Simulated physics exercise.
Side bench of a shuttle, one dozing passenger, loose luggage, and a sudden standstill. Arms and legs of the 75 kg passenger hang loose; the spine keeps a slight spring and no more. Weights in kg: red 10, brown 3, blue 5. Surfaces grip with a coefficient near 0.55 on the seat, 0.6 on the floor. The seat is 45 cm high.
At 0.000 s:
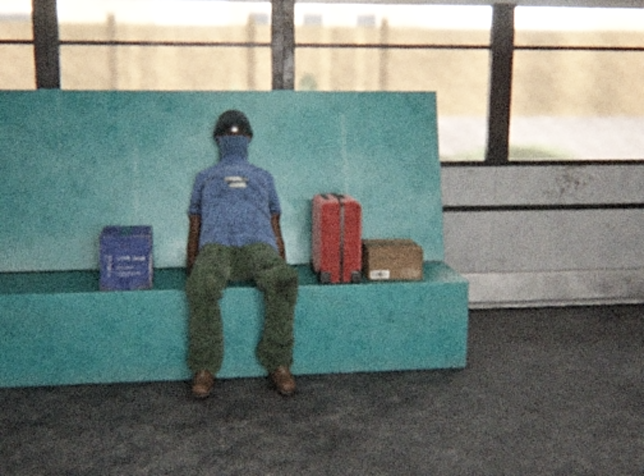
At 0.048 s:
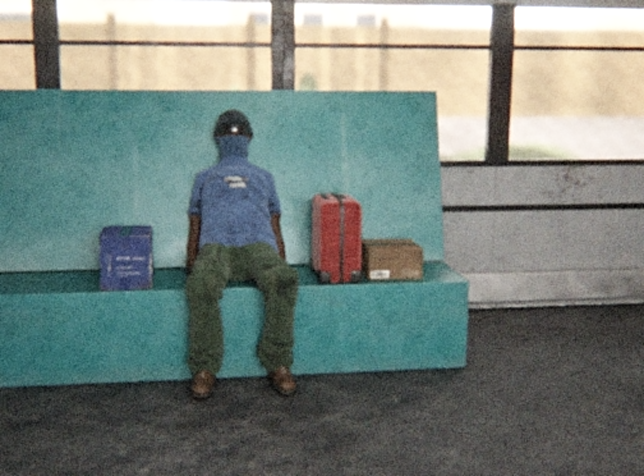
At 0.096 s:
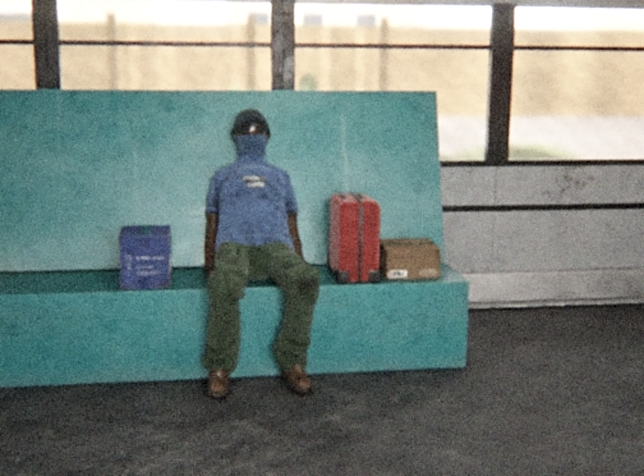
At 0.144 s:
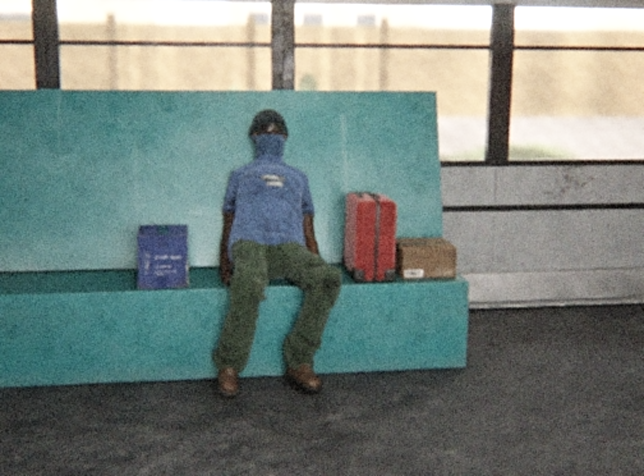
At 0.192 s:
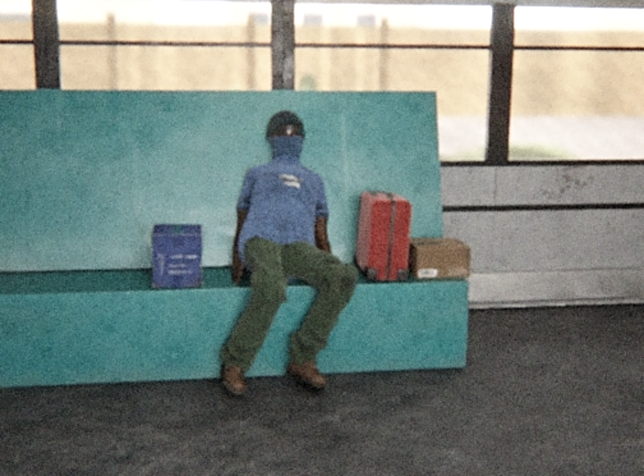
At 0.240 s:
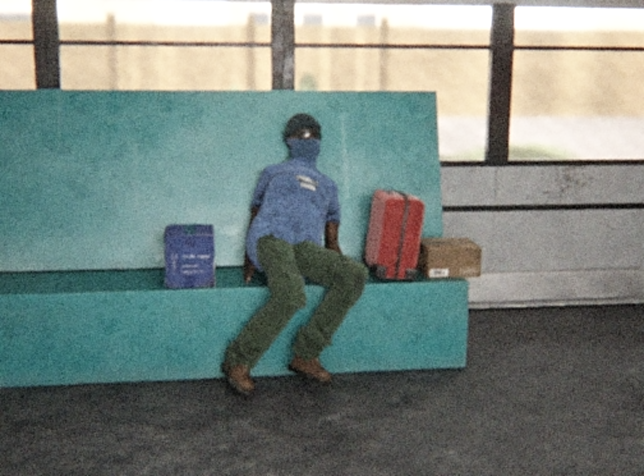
A shuttle interior with pale windows is seen from across the floor, facing a teal side bench. A passenger in a dark cap, blue face covering, blue shirt and green trousers sits between a blue box at left and a red suitcase and brown carton at right. After resting still, passenger and luggage slide rightward together, the suitcase tilting slightly and the shoes trailing, while the camera stays fixed.
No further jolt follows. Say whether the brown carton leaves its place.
Here the brown carton tumbles off.
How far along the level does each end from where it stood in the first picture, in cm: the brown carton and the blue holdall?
About: Brown carton 50, blue holdall 40.
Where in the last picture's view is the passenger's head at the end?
Near (422, 213).
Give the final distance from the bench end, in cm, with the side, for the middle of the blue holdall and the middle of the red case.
Blue holdall 130 short, red case 0 short.
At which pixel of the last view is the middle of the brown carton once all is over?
At about (489, 328).
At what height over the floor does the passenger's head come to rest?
Roughly 75 cm.
After 0.40 s the brown carton is 7 cm past the bench end, tilted 25°, near (470, 261) in the last picture's view; the passenger's hips 61 cm above the ground.
After 0.65 s the brown carton is 20 cm past the bench end, tilted 95°, near (493, 327) in the last picture's view.
After 1.05 s the brown carton is 19 cm past the bench end, tilted 90°, near (489, 328) in the last picture's view.
Final state at 1.5 s, red case stays on; brown carton drops off; blue holdall stays on; passenger's hips keep to the seat.
